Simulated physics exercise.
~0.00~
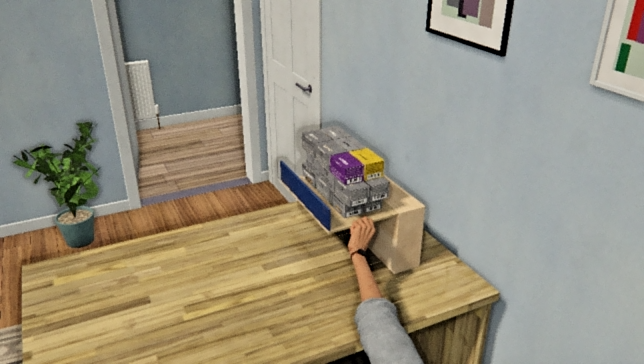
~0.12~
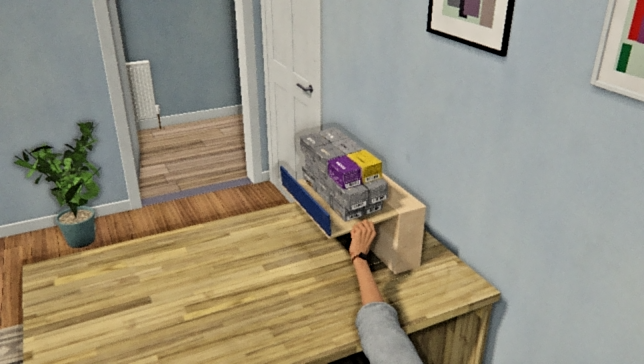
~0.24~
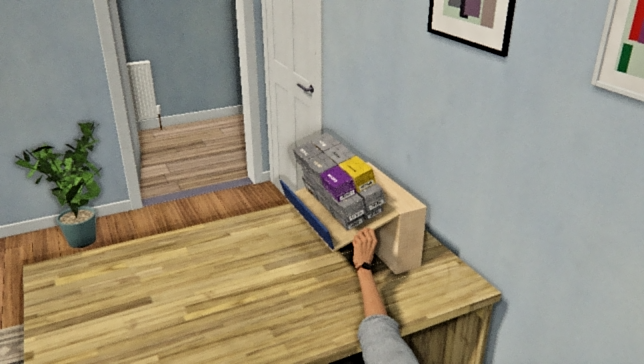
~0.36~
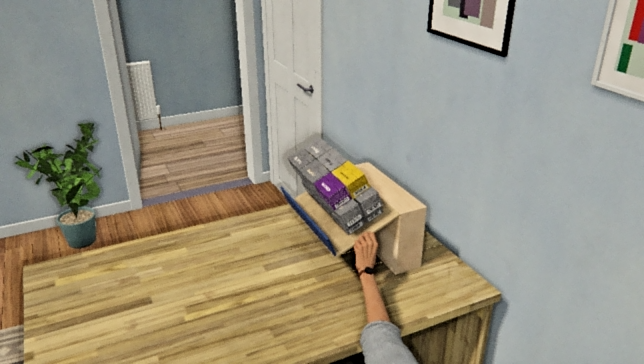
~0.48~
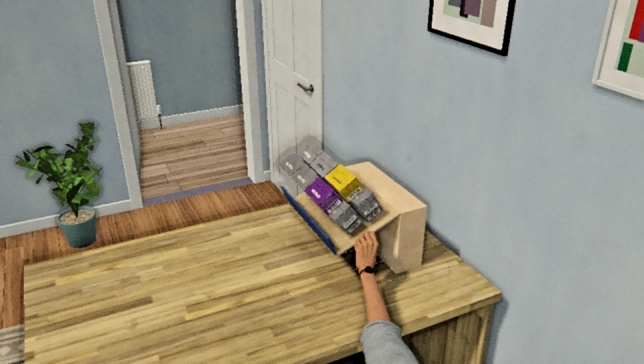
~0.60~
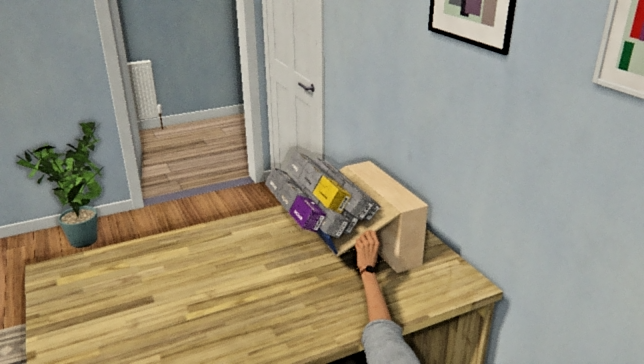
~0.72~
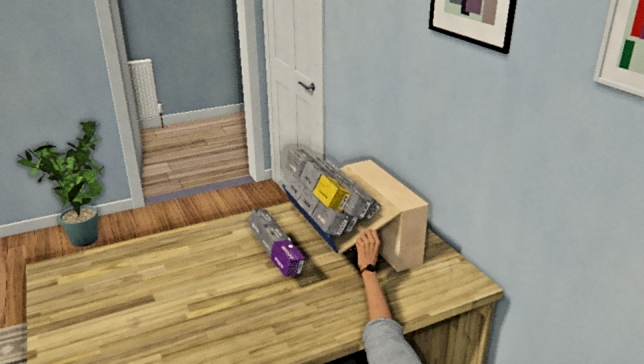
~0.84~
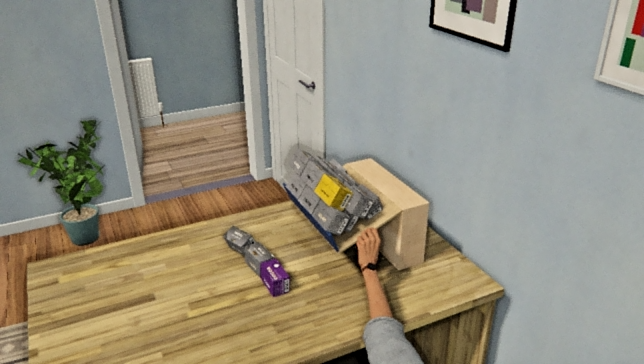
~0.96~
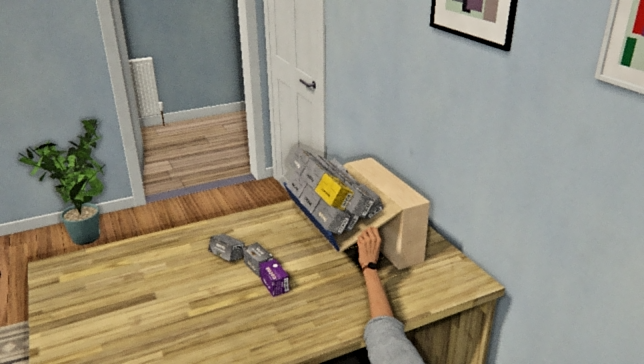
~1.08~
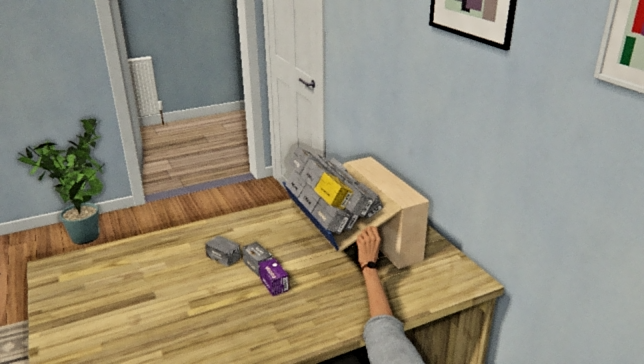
On a wooden table in a blue-walled room, a hand lowered the outer edge of a small tray stacked with grey, purple and yellow packets until they leaned and slid; the purple one and a few grey ones tumbled onto the table, while the rest stayed slumped aboard.
